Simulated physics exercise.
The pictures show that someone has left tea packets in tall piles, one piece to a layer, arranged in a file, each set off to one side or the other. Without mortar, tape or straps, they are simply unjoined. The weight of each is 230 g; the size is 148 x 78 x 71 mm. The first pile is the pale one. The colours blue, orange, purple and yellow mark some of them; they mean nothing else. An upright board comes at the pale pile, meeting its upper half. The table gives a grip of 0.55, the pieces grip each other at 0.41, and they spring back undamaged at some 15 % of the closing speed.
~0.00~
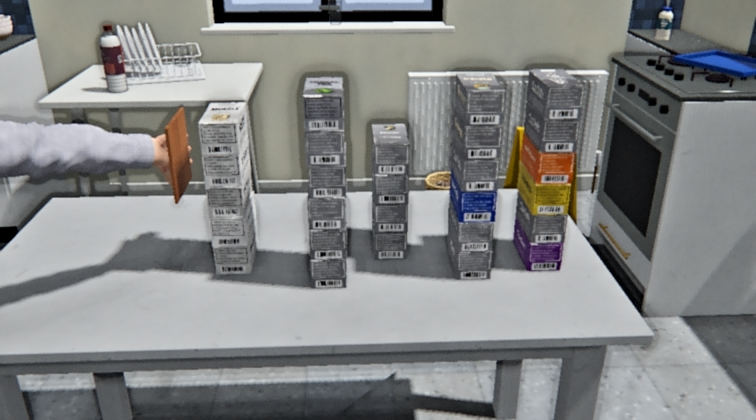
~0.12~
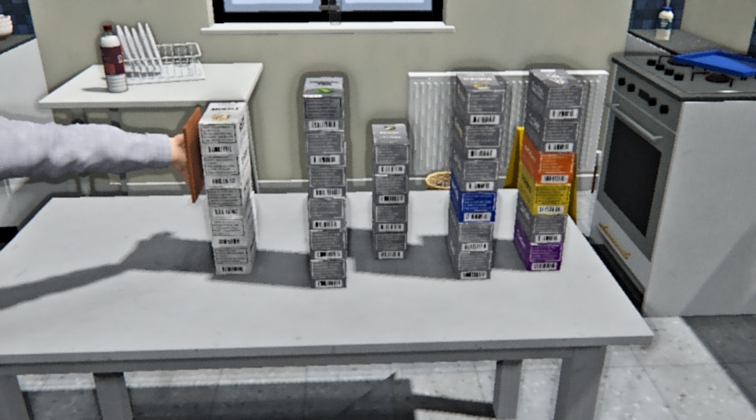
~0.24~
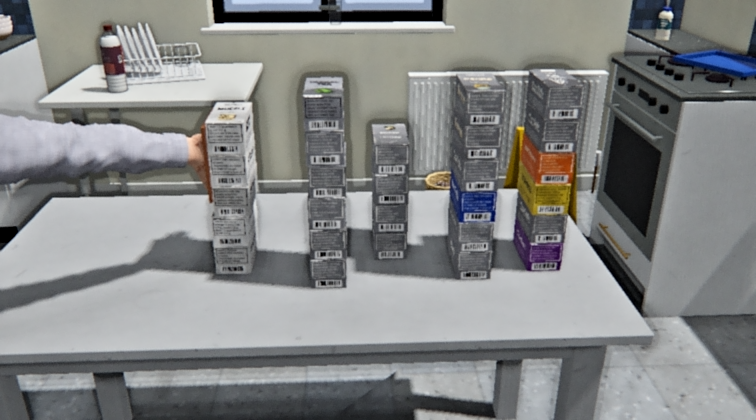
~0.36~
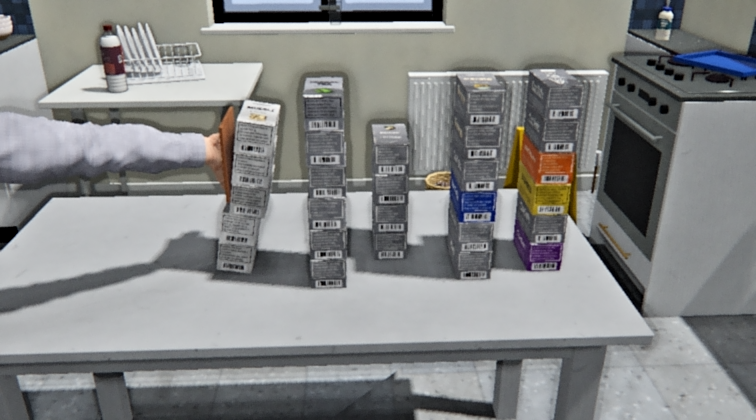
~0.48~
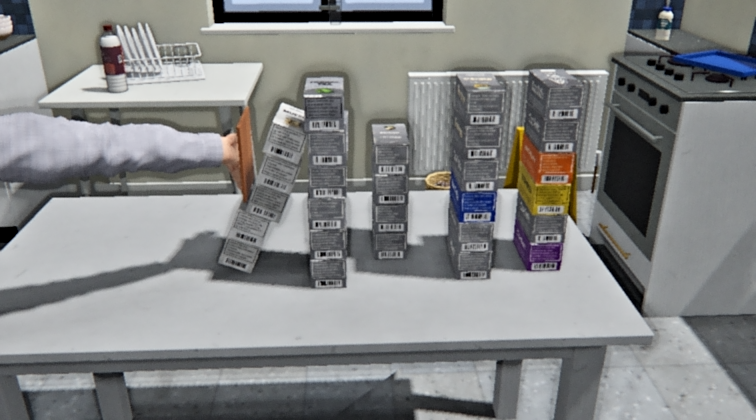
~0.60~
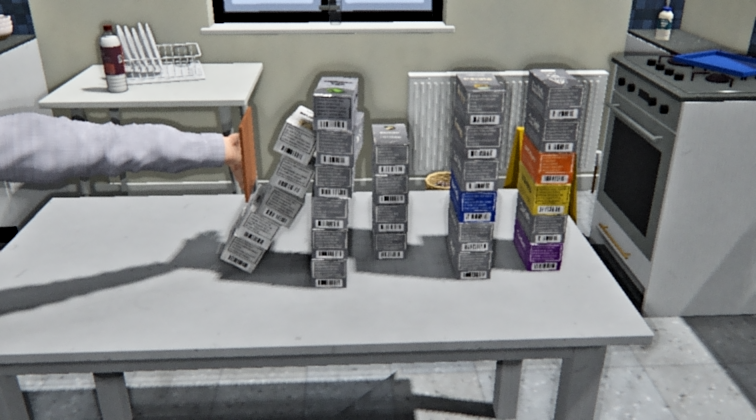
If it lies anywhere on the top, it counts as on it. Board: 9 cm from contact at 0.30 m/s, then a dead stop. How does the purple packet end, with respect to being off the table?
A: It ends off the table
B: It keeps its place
B, it keeps its place.
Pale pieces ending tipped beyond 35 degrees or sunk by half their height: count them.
5 of the pale pieces.
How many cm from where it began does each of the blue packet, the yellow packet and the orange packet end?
Distances in cm - blue: 24; yellow: 100; orange: 112.
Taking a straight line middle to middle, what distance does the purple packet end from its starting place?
I'd estimate near 8 cm.
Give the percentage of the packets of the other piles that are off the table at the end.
I'd put it at roughly 45 per cent of them.
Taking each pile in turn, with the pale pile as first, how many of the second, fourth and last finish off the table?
Pieces: Second 2, fourth 3, last 5.
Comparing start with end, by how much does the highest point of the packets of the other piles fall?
By about 27 cm, start to end.
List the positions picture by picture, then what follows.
In the first picture (places mark the middle of the side facing us), board (170, 157) 6 cm short; purple packet (545, 258); yellow packet (552, 200); blue packet (478, 208); the rest undisturbed.
In the second picture, board (188, 156) 24 mm short; purple packet (545, 258).
In the third picture, board (206, 156) 12 mm in; purple packet (545, 258).
In the fourth picture, board (223, 156) 48 mm in, top of the pale pile leaning 10°; purple packet (545, 258); the rest undisturbed.
In the fifth picture, board (240, 155) 8 cm in, top of the pale pile leaning 21°; purple packet (545, 258); one has shifted.
In the sixth picture, board (243, 155) 9 cm in, stopped, top of the pale pile leaning 26°; purple packet (545, 258); yellow packet (552, 200); blue packet (478, 208); 4 disturbed, none off the table.
After 1.48 s, 5 of the pale pile down; none of the 22 other packets off the table, 22 disturbed; purple packet leaning 5°; blue packet leaning 25°.
After 2.10 s, 5 of the pale pile down; 6 of the 22 other packets off the table; purple packet on its side; orange packet on its side.
At rest (3.3 s), 5 of the pale pile down; 10 of the 22 other packets off the table; purple packet on its side; yellow packet on its side; orange packet on its side. As the last picture would show them, middles, purple packet near (569, 241).
